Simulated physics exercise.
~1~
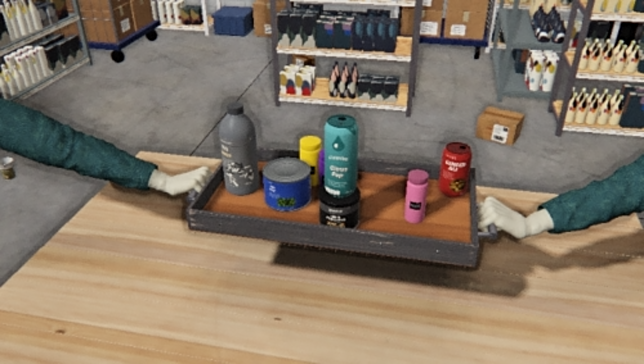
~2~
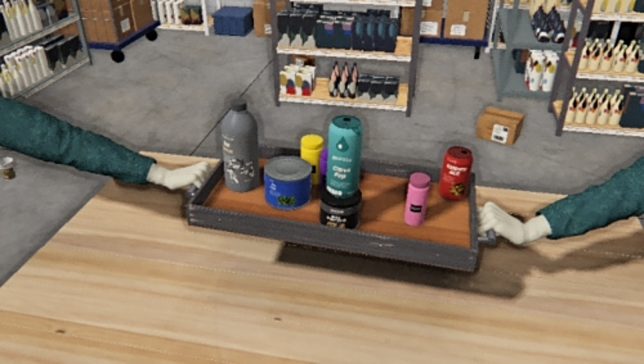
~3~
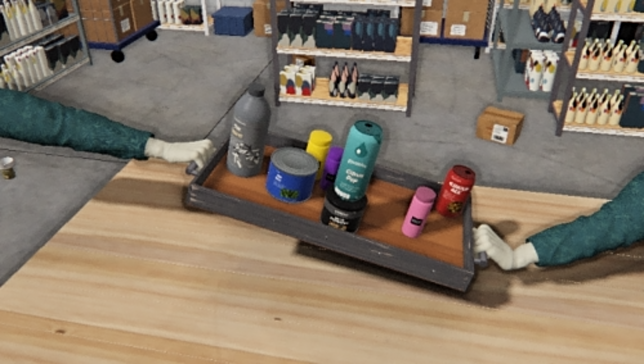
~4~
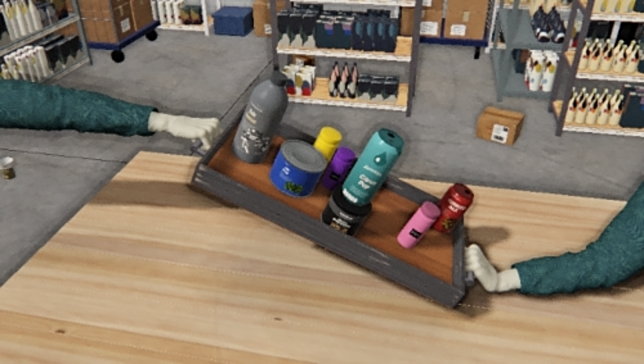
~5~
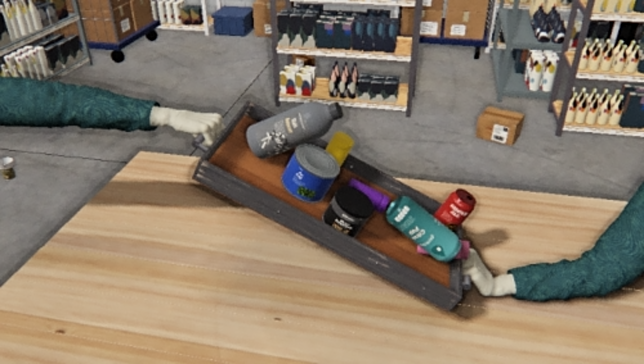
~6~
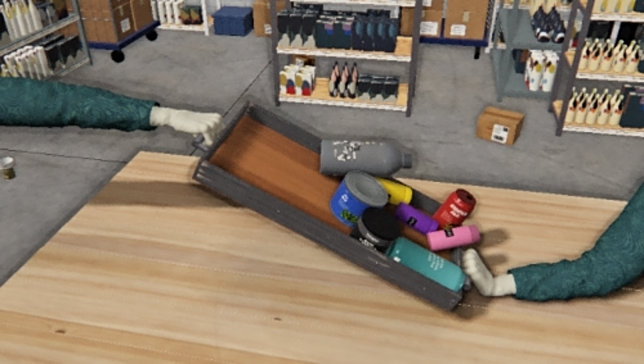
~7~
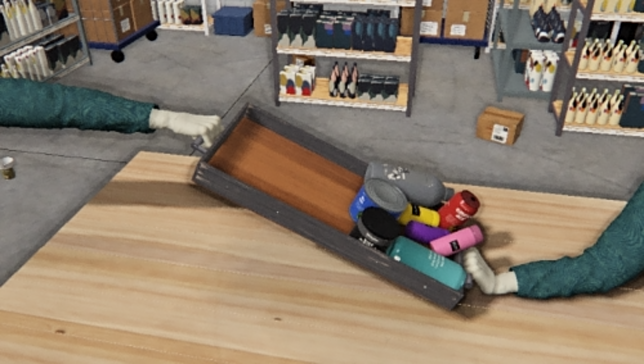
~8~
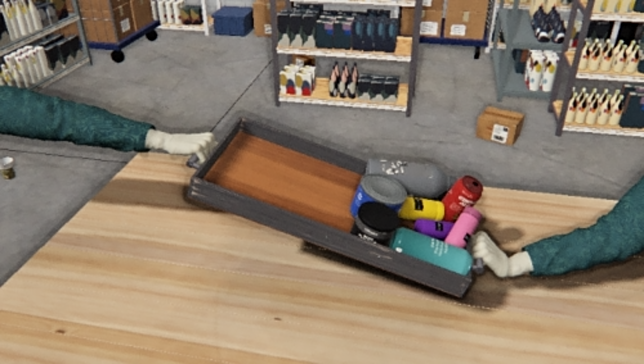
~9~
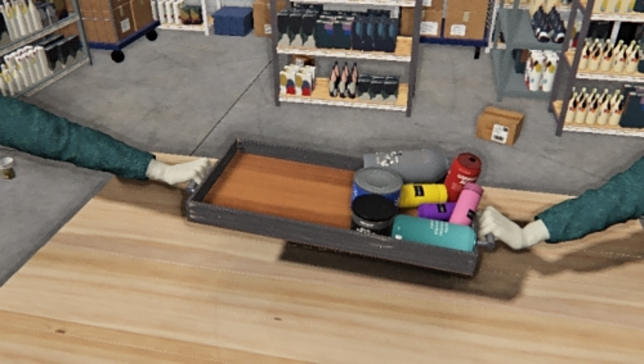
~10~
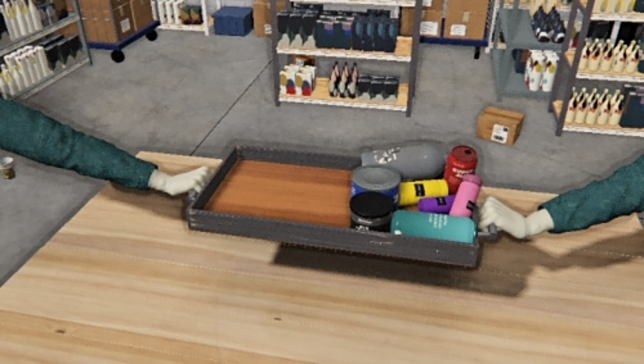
The clip opens with two gloved hands holding a rimmed tray level over a wooden table in a storeroom, with a grey bottle, tubs, cans and small shakers standing on it. The hands tip the tray steeply, right edge down, and the items begin to lean. The turquoise can and purple shaker topple first, then the grey bottle, yellow shaker and pink shaker fall as everything bunches toward the right end. The hands bring the tray back to level. The fallen items lie crowded there beside the upright blue and black tubs and red can, leaving the left side bare.
